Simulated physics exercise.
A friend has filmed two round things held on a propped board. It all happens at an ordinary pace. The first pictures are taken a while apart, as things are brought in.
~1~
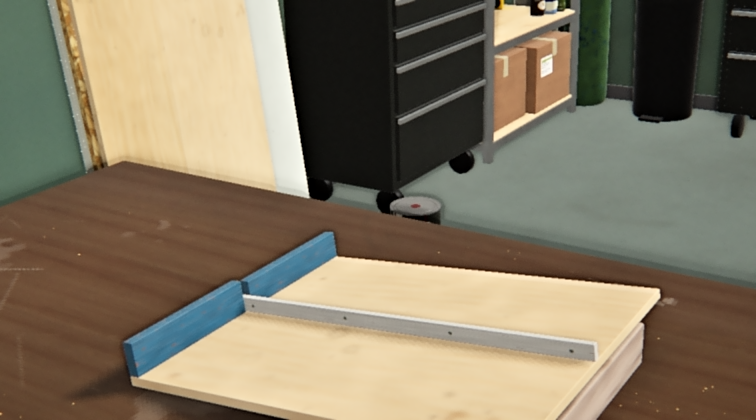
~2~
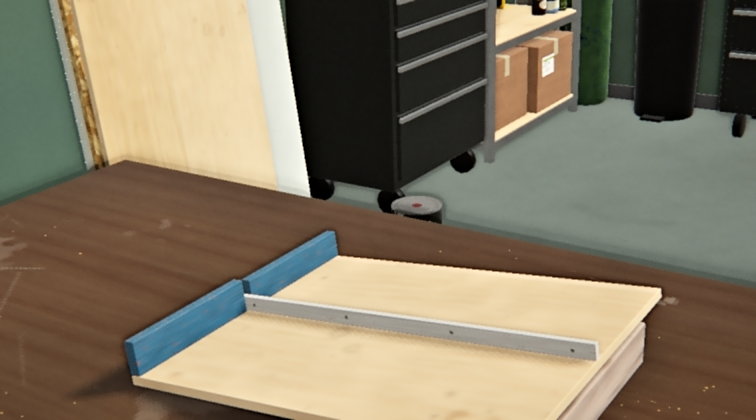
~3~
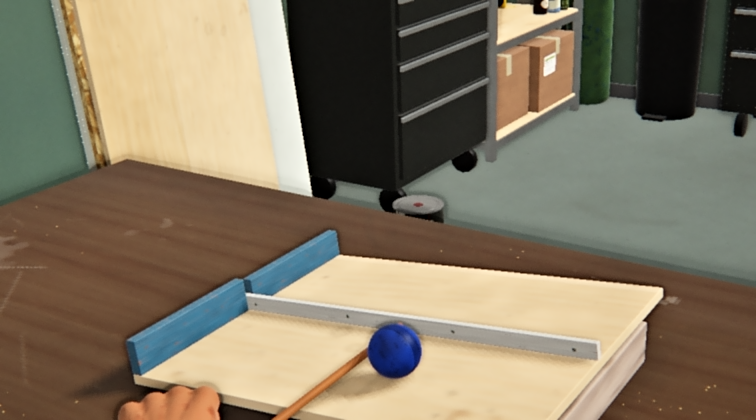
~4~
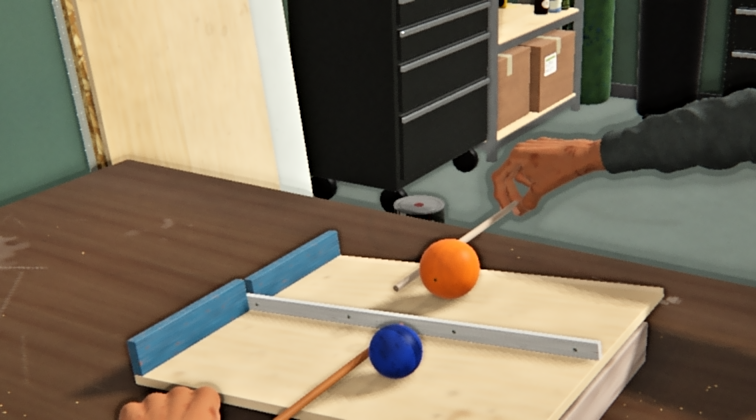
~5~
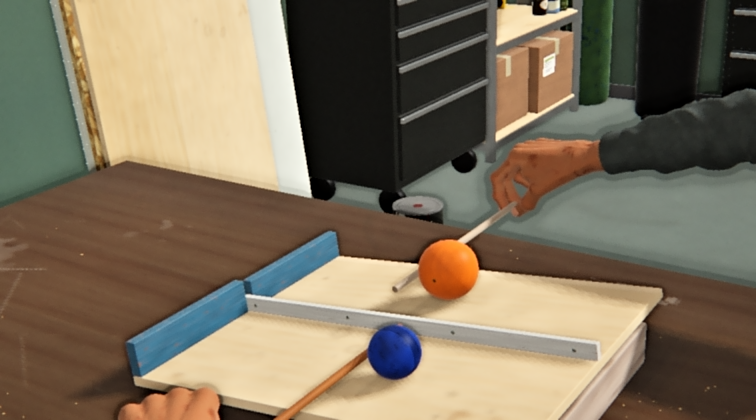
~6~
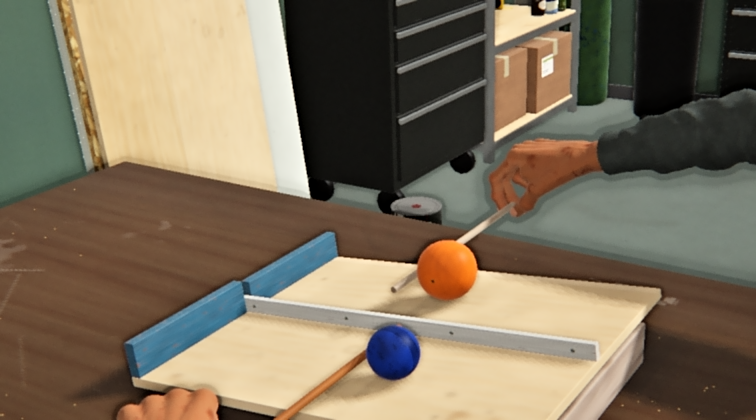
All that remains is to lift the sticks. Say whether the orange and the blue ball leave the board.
The orange is held by the strip and the blue ball is held by the strip.
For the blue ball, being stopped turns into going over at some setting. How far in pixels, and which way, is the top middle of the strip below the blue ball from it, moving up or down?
About 24 pixels down.
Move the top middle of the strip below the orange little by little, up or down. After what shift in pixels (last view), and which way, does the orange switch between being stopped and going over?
About 16 pixels down.
Then, 0.36 s later than the last frame, orange rolling on the board near (419, 269); blue ball rolling on the board near (363, 350).
Then, 0.62 s later than the last frame, orange rolling on the board near (361, 263); blue ball rolling on the board near (298, 339).
Then, 0.82 s later than the last frame, orange resting against the strip near (318, 259); blue ball rolling on the board near (230, 328).
When it is over, the orange stops on the board, near (316, 259); the blue ball stops on the board, near (210, 325).
